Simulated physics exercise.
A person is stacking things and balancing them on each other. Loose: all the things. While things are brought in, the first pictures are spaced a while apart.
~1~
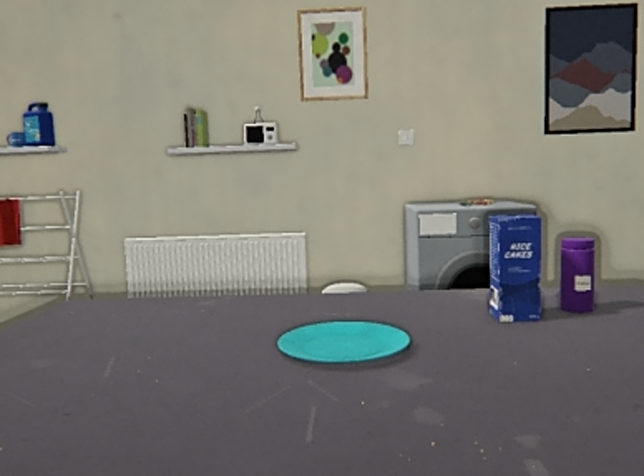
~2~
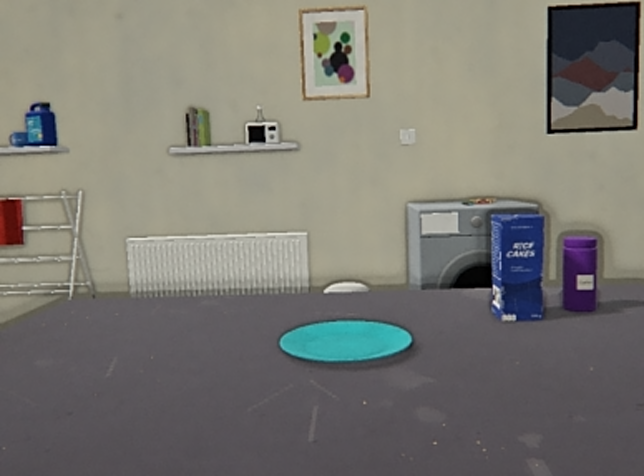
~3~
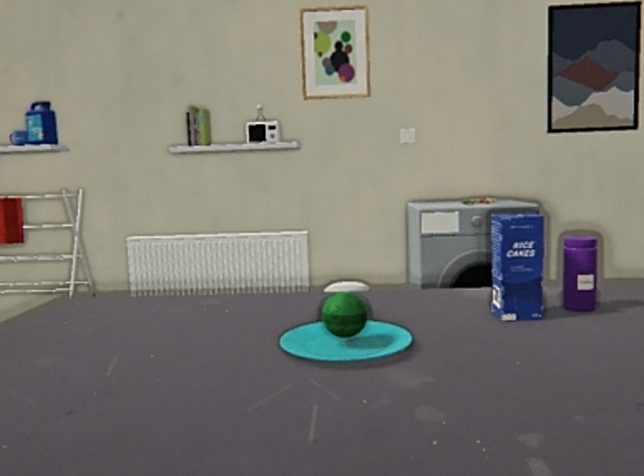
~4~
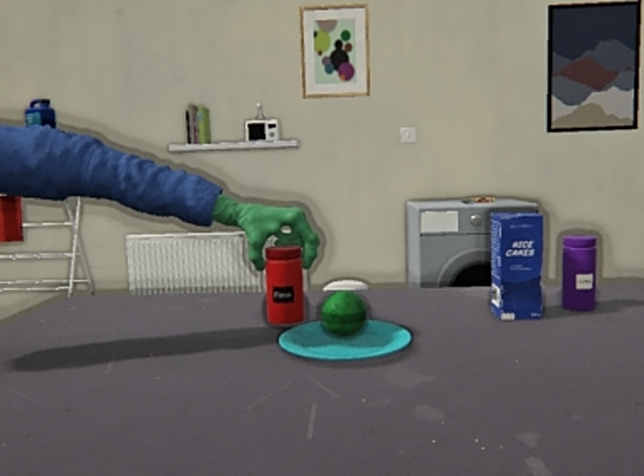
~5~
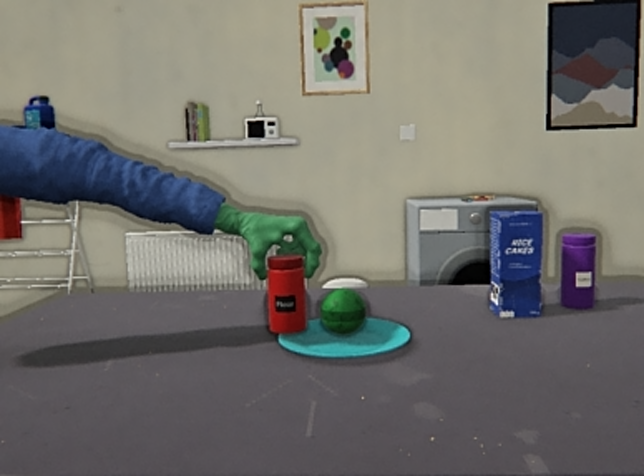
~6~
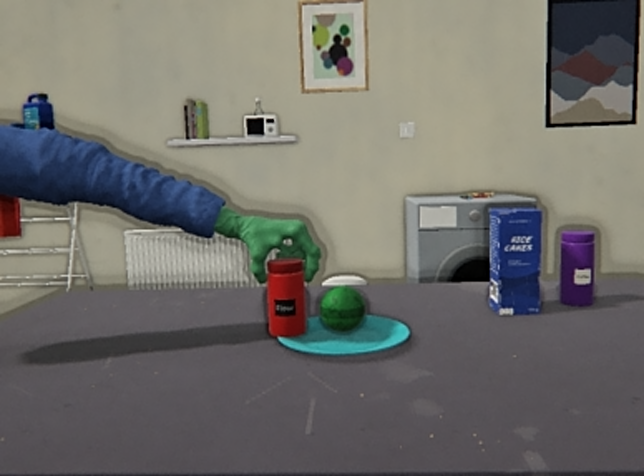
The clip opens on a turquoise plate on a grey table, with a blue carton and a purple jar to the right. A green ball appears on the plate, then a green-gloved hand reaches in from the left and lowers a red jar slightly onto the plate's left edge, keeping hold of it.
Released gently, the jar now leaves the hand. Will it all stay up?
My prediction: Steady.
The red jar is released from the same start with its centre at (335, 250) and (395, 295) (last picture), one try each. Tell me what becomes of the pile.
Case A: It comes down; case B: It does not fall.
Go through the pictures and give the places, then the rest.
In the first frame, the last thing is not in view yet; blue carton (514, 267).
In the second frame, the last thing is not in view yet; purple jar (580, 274).
In the third frame, the last thing is not in view yet; blue carton (517, 266).
The fourth frame shows still above its spot; red jar (285, 284); purple jar (579, 273).
The fifth frame shows still above its spot; red jar (287, 293); blue carton (515, 263).
The sixth frame shows in place under the hand; red jar (287, 297); purple jar (577, 268).
Then, 0.30 s later than the last frame, all is still.
Then, 0.70 s later than the last frame, red jar resting near (287, 297).
When it is over, all 5 as before. End places, in pixels of the last picture, red jar near (287, 297). The pile keeps its balance.
